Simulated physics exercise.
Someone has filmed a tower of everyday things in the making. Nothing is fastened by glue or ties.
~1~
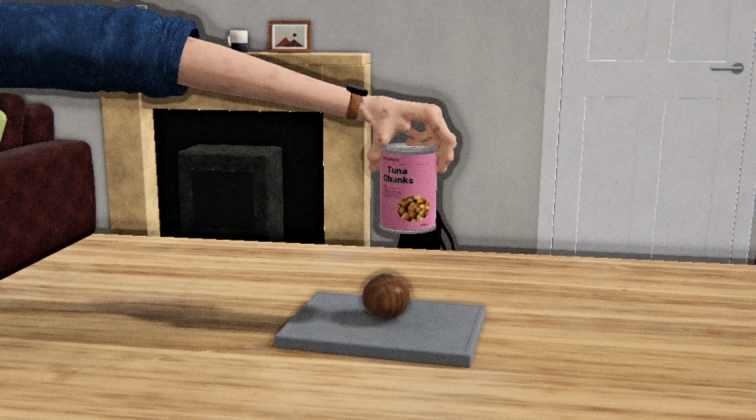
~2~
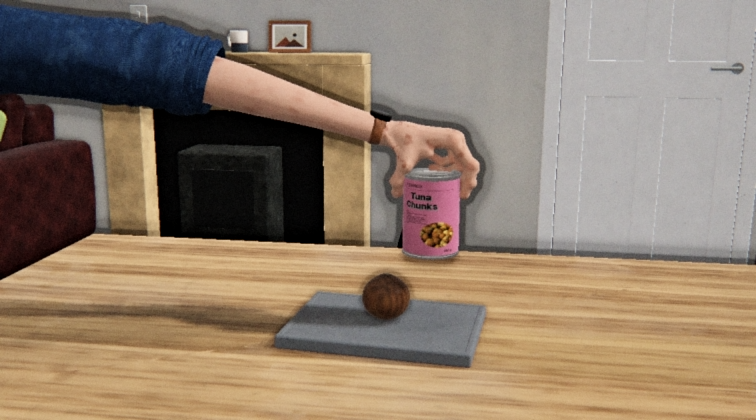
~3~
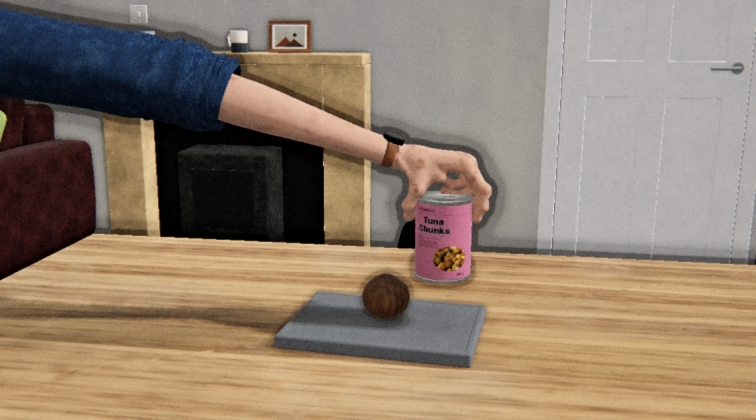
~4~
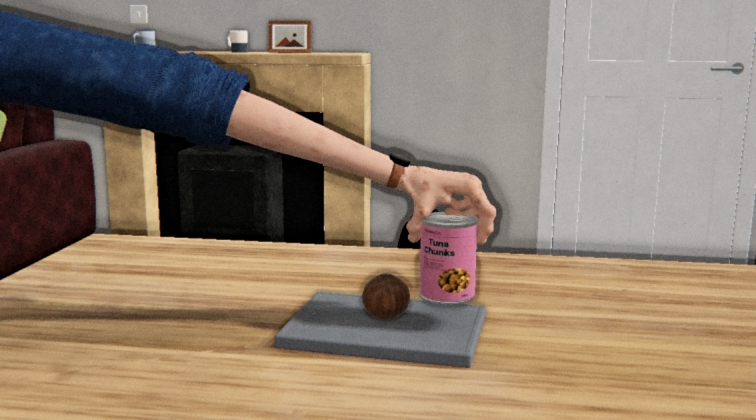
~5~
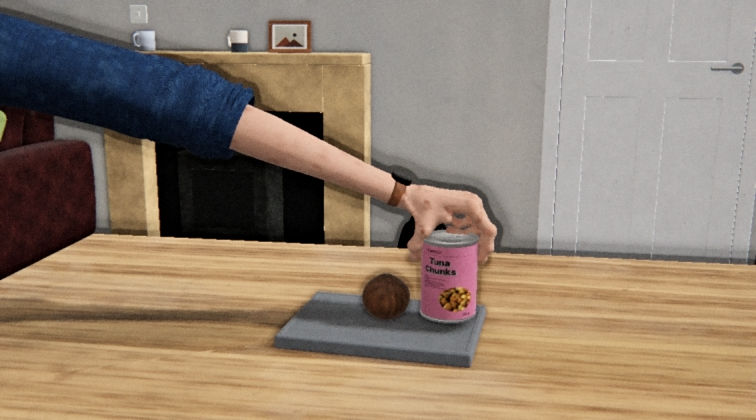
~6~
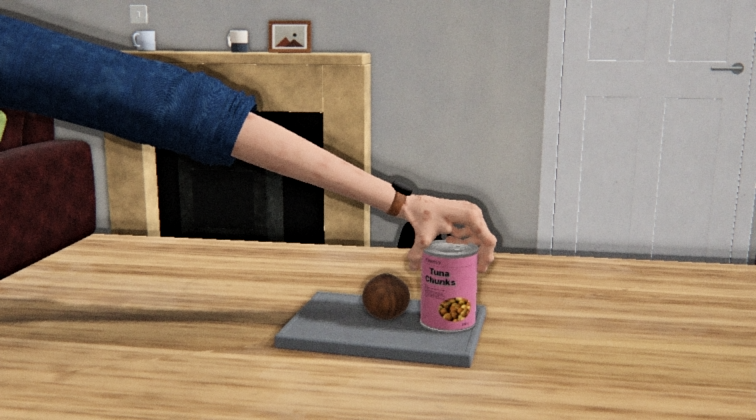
A pink tin, held by a hand, lowers onto a grey slab beside a brown onion.
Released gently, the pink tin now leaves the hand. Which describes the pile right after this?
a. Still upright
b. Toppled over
(a) Still upright.
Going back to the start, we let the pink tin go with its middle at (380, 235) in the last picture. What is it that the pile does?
What happens next is that it tips over.
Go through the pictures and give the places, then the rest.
In the first frame, still above its spot; pink tin (408, 187); brown onion (386, 297).
In the second frame, still above its spot; pink tin (431, 213); brown onion (386, 297).
In the third frame, still above its spot; pink tin (443, 236); brown onion (386, 297).
In the fourth frame, still above its spot; pink tin (448, 257); brown onion (386, 297).
In the fifth frame, still above its spot; pink tin (449, 275); brown onion (386, 297).
In the sixth frame, in place under the hand; pink tin (449, 285); brown onion (386, 297).
Then, 0.20 s later than the last frame, all is still.
Then, 0.50 s later than the last frame, pink tin resting near (449, 285).
When it is over, all 3 as before. End places, in pixels of the last picture, pink tin near (449, 285). The pile holds.
